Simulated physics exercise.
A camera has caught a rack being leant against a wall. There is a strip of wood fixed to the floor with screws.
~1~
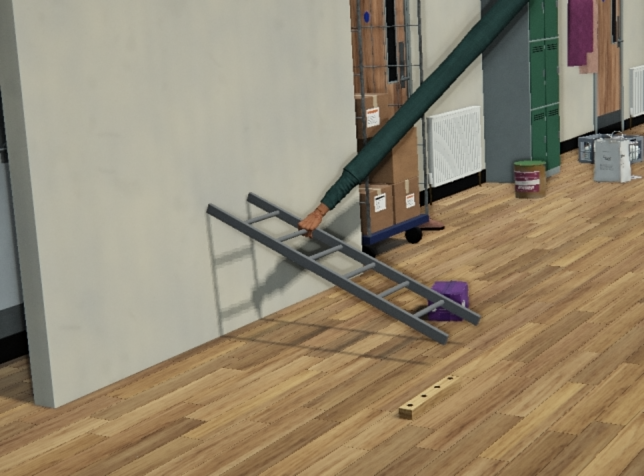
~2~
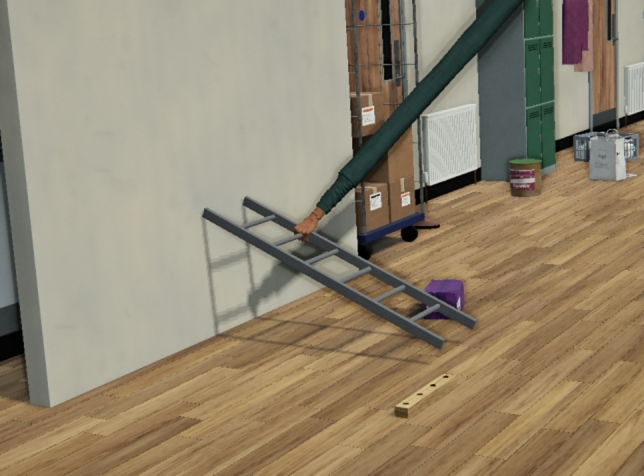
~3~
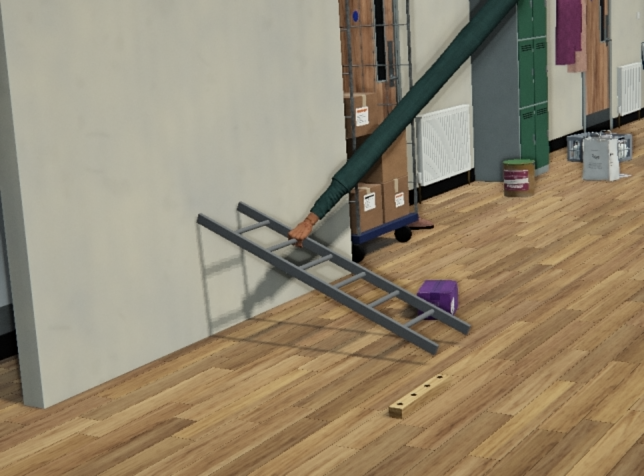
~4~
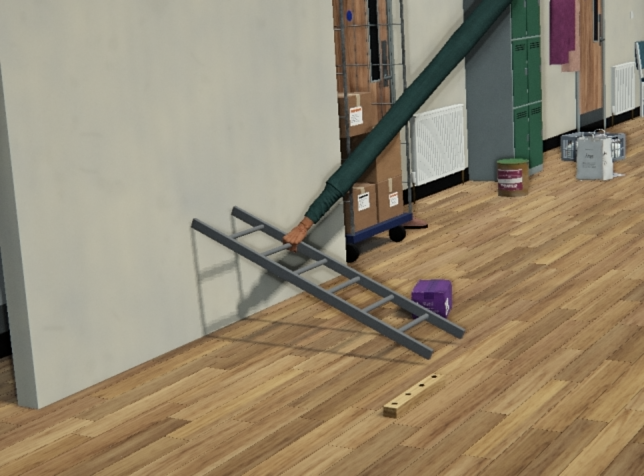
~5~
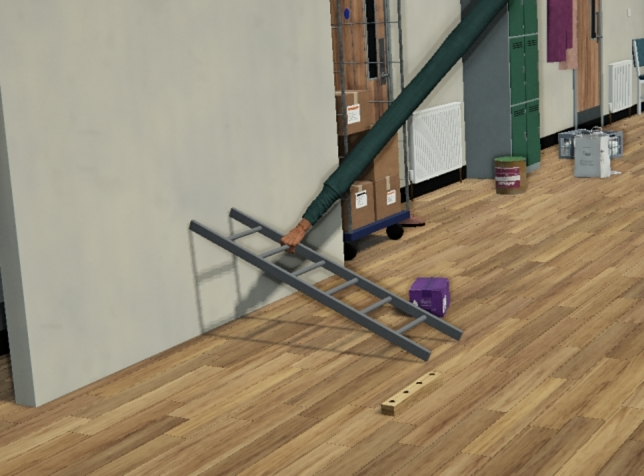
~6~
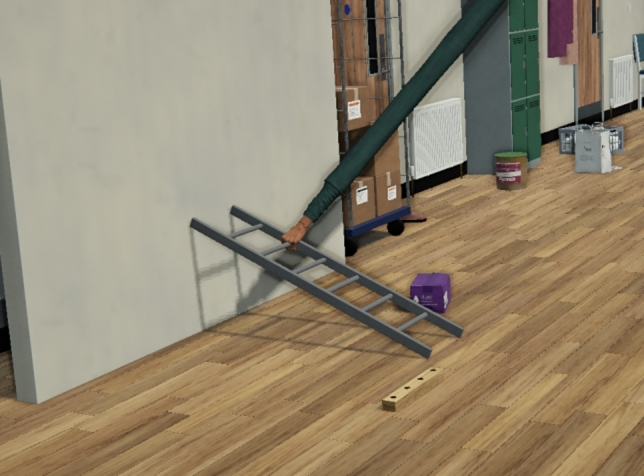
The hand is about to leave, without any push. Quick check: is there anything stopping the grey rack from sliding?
No, it slides.
Then, 0.22 s later than the last frame, grey rack tilted by 7° near (329, 292).
Then, 0.30 s later than the last frame, grey rack tilted by 15° near (333, 312).
When it is over, the grey rack gives way at the feet, near (336, 331); the rest as before.
